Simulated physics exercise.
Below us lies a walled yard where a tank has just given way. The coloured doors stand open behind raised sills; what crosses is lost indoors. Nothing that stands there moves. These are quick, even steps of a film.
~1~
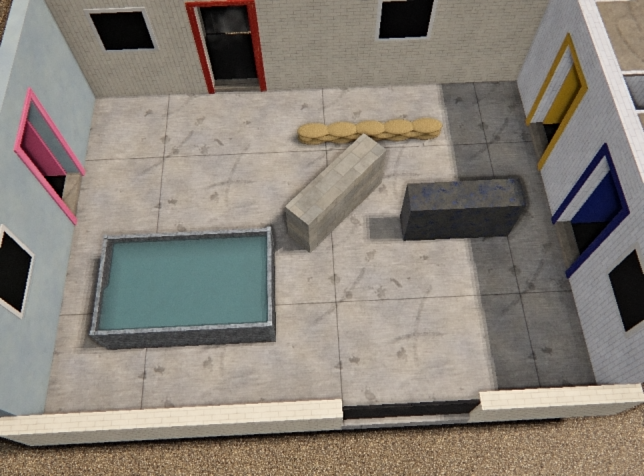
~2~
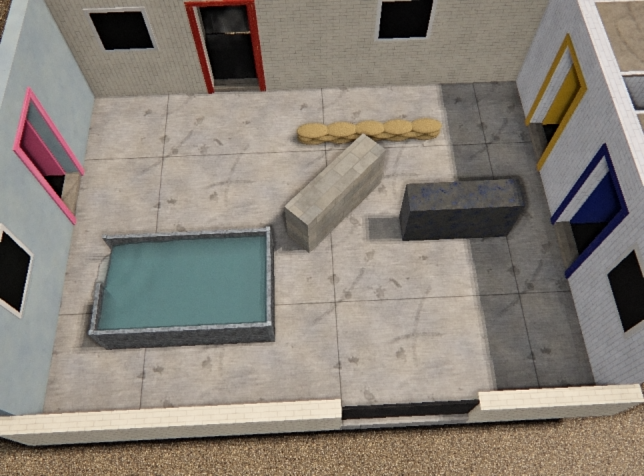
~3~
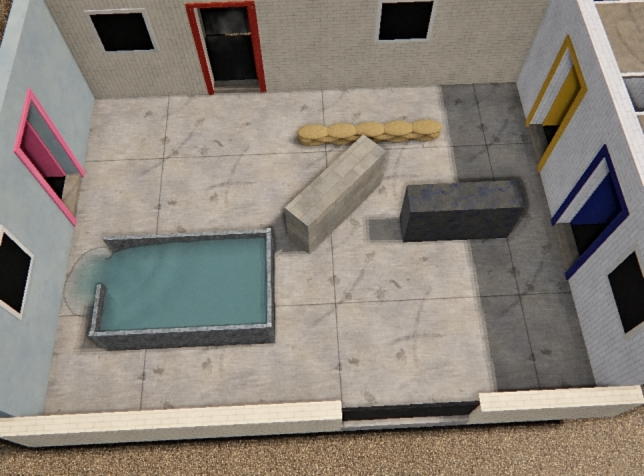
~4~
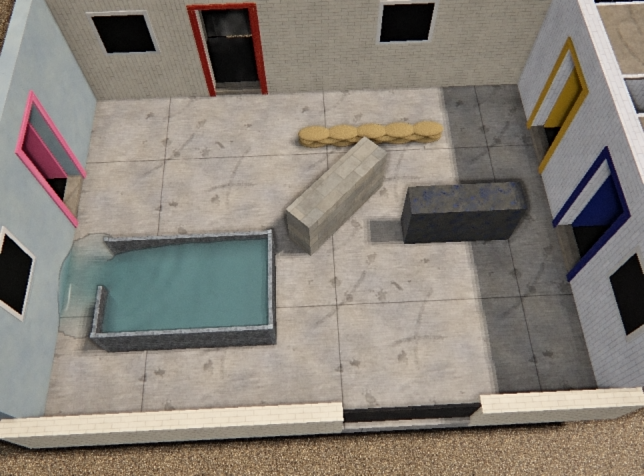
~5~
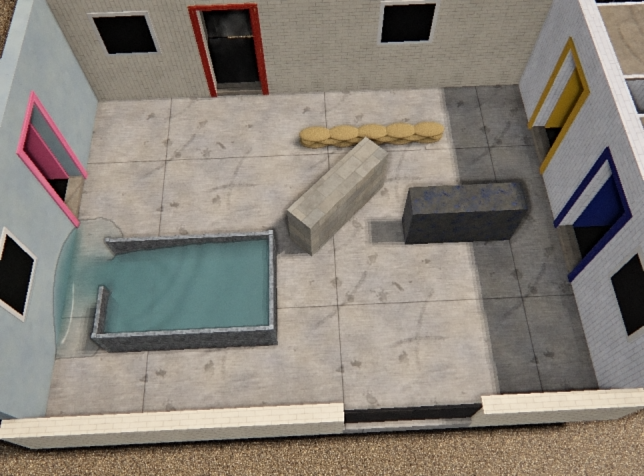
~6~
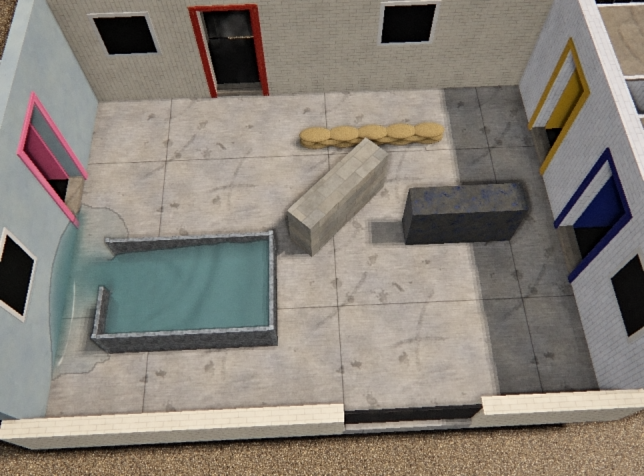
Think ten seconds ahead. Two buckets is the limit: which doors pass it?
The yellow door stays under that; the red door stays under that; the pink door stays under that; the blue door stays under that.
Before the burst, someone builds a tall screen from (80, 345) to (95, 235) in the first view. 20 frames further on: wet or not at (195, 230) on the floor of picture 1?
At that place: Not flooded.
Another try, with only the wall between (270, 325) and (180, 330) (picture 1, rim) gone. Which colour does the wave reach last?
I say the door marked red.
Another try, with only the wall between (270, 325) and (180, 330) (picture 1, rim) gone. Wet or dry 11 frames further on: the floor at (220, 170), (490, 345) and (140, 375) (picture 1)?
In turn: Not flooded, wet, wet.
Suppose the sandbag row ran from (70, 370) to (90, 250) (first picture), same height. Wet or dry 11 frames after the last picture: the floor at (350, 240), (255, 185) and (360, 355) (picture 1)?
As listed: No water, dry, no water.
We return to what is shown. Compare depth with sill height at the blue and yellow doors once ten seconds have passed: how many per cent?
Roughly 100 per cent, then 80 per cent.
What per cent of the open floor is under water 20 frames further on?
I make it 35 per cent.
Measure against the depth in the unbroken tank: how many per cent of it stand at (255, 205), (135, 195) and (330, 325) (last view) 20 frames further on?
Roughly 0, 6 and 2 per cent, in turn.
A moment on, water covers 10 % of the floor; the yellow door not reached, the red door not reached, the pink door wet at the sill, nothing in, the blue door not reached.
Next, water covers 20 % of the floor; the yellow door not reached, the red door not reached, the pink door wet at the sill, nothing in, the blue door not reached.
Then, water covers 35 % of the floor; the yellow door not reached, the red door wet at the sill, nothing in, the pink door under two buckets in, the blue door not reached.
Later, water covers 65 % of the floor; the yellow door not reached, the red door wet at the sill, nothing in, the pink door under two buckets in, the blue door not reached.
In the end, water covers 90 % of the floor; the yellow door wet at the sill, nothing in, the red door wet at the sill, nothing in, the pink door under two buckets in, the blue door wet at the sill, nothing in.
